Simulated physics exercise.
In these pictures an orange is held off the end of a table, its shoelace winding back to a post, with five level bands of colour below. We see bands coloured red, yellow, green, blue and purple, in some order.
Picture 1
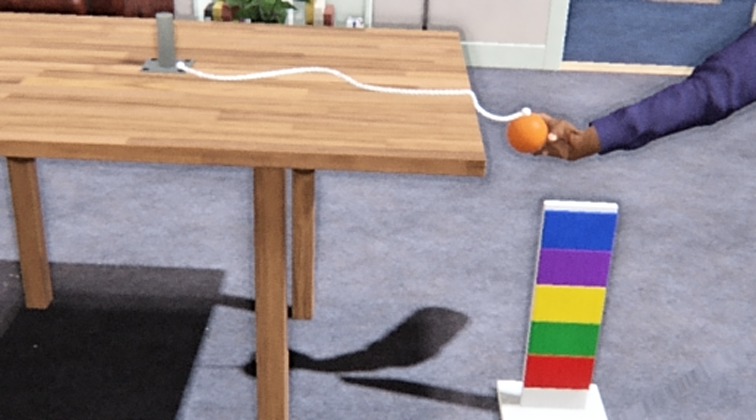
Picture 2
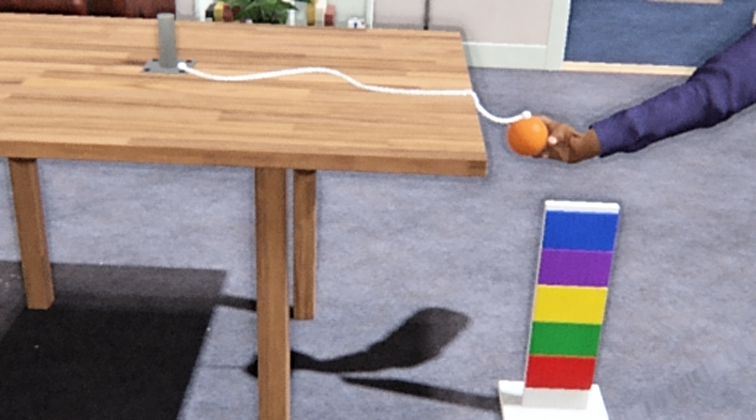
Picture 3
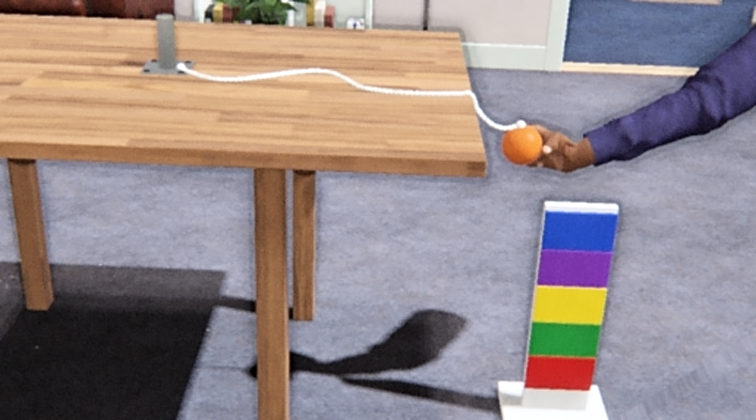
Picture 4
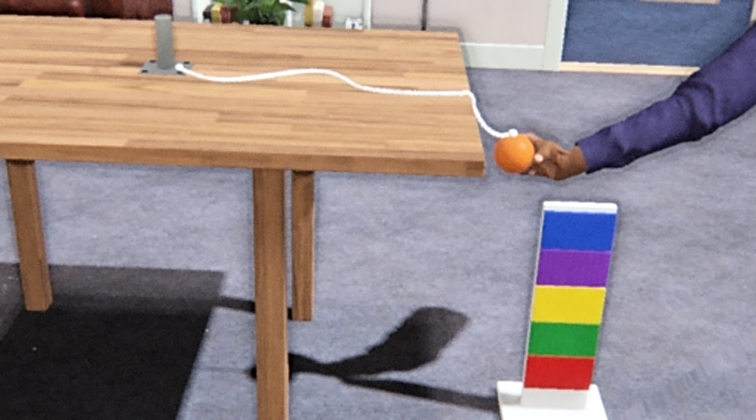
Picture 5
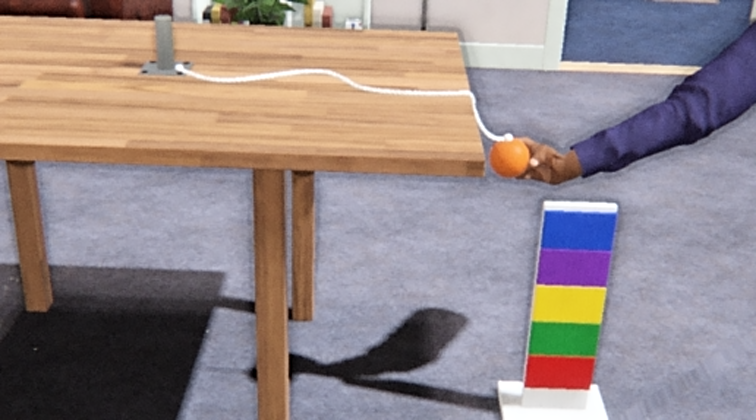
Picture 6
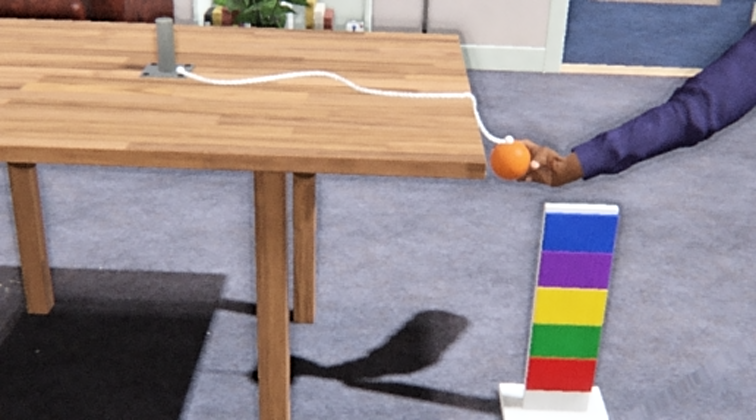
The clip opens with a hand holding an orange ball just off the right end of a wooden table, a slack white cord running back to a post, above a stand of coloured bands. The hand moves the orange ball slightly down and left, closer to the table's edge, then keeps it nearly still.
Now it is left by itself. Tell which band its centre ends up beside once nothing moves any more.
Beside the blue band.
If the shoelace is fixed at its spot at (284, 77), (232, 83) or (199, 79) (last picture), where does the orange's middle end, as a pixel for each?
Try by try, around (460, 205), (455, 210) and (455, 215).
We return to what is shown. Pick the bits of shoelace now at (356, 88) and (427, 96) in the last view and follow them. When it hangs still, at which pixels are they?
First: (399, 87). Second: (471, 98).
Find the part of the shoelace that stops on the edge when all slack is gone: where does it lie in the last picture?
You'd find it at roughly (427, 96).
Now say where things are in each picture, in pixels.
In the first picture, orange (527, 133); blue (579, 232); purple (574, 269); yellow (569, 305); green (564, 340); red (559, 373).
In the second picture, orange (528, 136); shoelace through (203, 75) (272, 75) (337, 74) (387, 91) (462, 93).
In the third picture, orange (522, 145).
In the fourth picture, orange (514, 154); shoelace through (200, 77) (269, 76) (335, 75) (385, 92) (460, 94).
In the fifth picture, orange (509, 158).
In the sixth picture, orange (511, 160); shoelace through (201, 79) (271, 79) (336, 77) (386, 94) (461, 96).
Soon after, orange near (479, 209); level with blue.
After that, orange near (455, 220); level with blue.
And then, orange near (446, 219); level with blue.
In the end, orange near (455, 221); level with blue. Its middle rests at the blue band.
